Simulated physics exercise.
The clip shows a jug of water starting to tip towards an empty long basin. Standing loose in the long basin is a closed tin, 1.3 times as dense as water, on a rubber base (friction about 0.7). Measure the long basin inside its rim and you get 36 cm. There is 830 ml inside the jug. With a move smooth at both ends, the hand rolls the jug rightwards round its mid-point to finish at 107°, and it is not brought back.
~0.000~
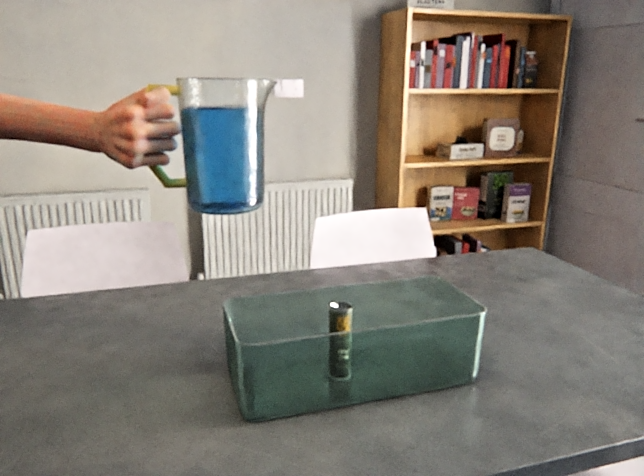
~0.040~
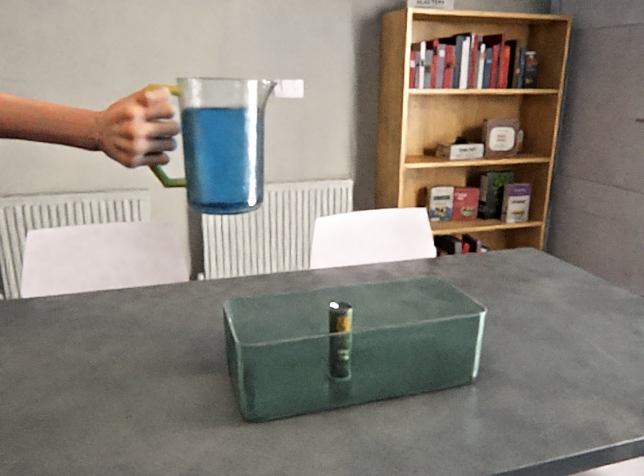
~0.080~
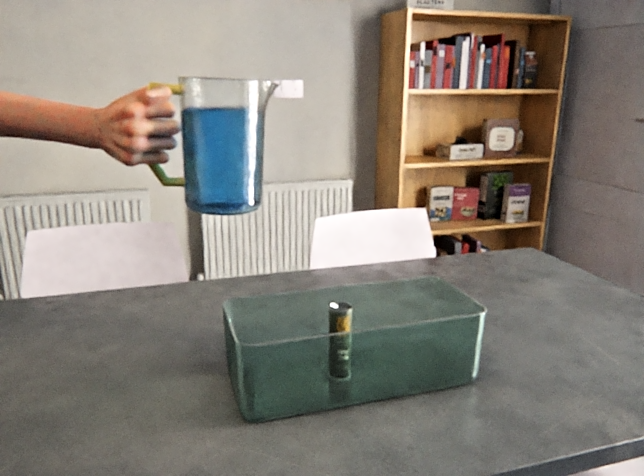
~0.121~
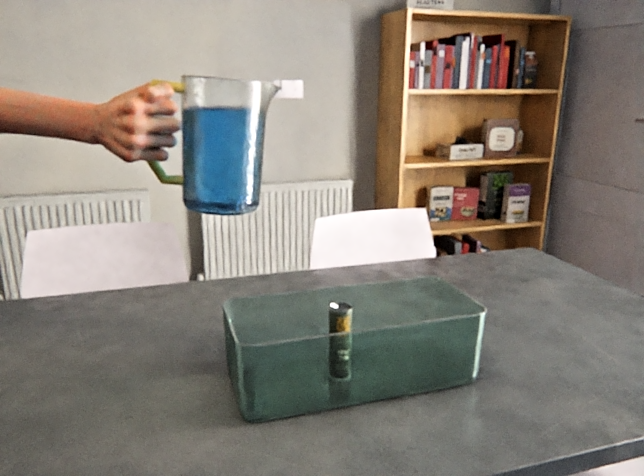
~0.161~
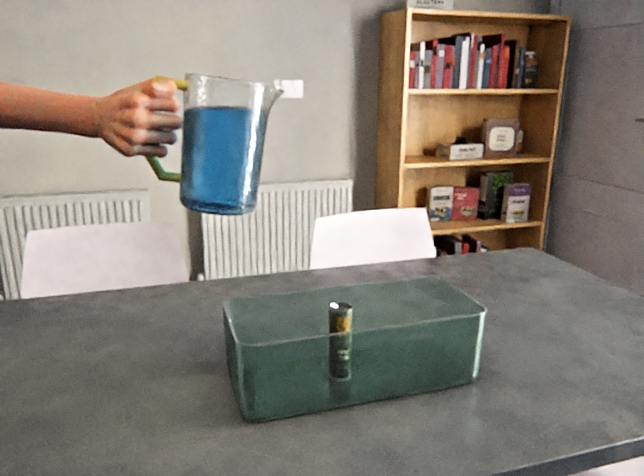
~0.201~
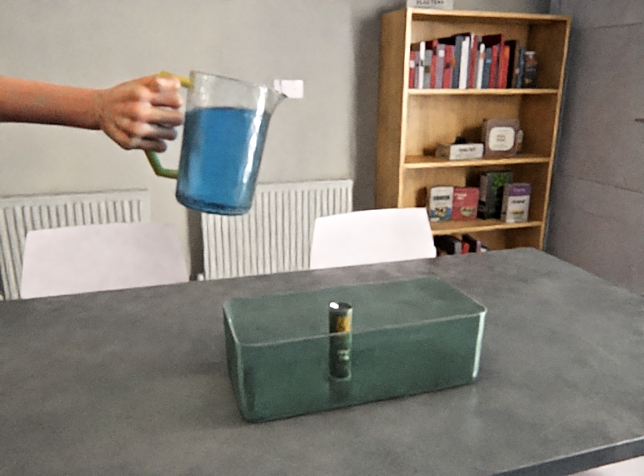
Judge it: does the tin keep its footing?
Yes, it keeps its footing.
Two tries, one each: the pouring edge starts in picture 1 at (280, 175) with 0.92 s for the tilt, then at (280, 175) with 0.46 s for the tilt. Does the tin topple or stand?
Run one: It tumbles. Run two: It tumbles.
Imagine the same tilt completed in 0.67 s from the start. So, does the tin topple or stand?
Result: Tin still standing.
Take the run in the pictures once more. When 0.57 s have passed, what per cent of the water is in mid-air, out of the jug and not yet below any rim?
Around 10 in a hundred.
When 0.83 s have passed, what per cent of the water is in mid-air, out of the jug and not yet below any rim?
About 34 % of the total.
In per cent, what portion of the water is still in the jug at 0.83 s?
Around 40 in a hundred.
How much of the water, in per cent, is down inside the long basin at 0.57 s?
About 0 per cent.
Then, 0.57 s in, the tilt is 73° and 89 per cent is still to pour; the tin stands where it began.
Then, 0.83 s in, the tilt is 105° and 40 per cent is still to pour; the tin stands where it began.
Then, 1.12 s in, the tilt is 107° and 5 per cent is still to pour; the tin stands where it began.
Then, 1.42 s in, the tilt is 107° and 0 per cent is still to pour; the tin stands where it began.
Finally, the tin stands where it began.
